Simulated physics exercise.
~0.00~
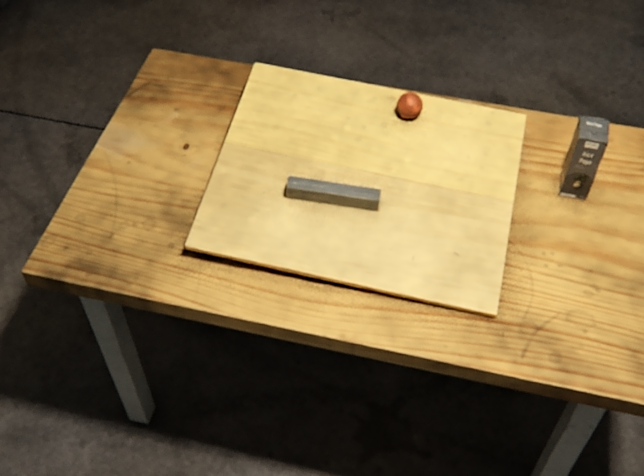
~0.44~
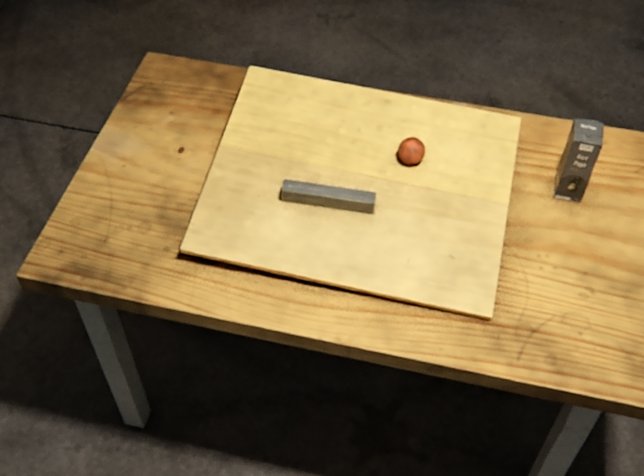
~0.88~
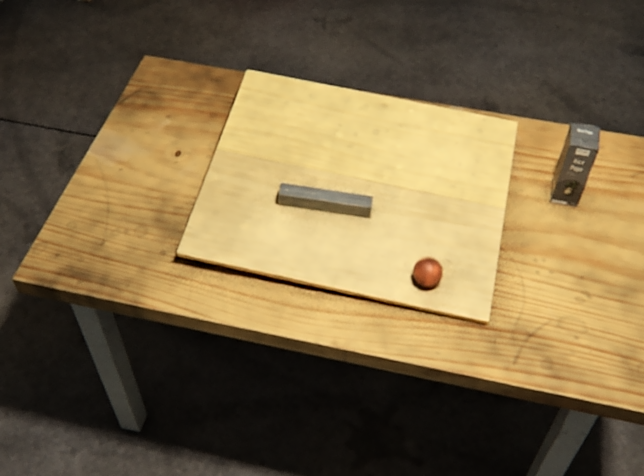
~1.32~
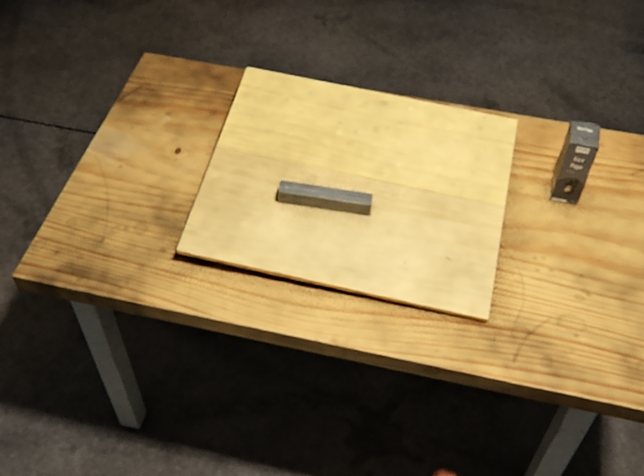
In the video, an orange ball moves down a pale board lying on a wooden table, passing to the right of a fixed grey block, and goes over the near edge, dropping toward the floor while a grey carton stays standing on the right.
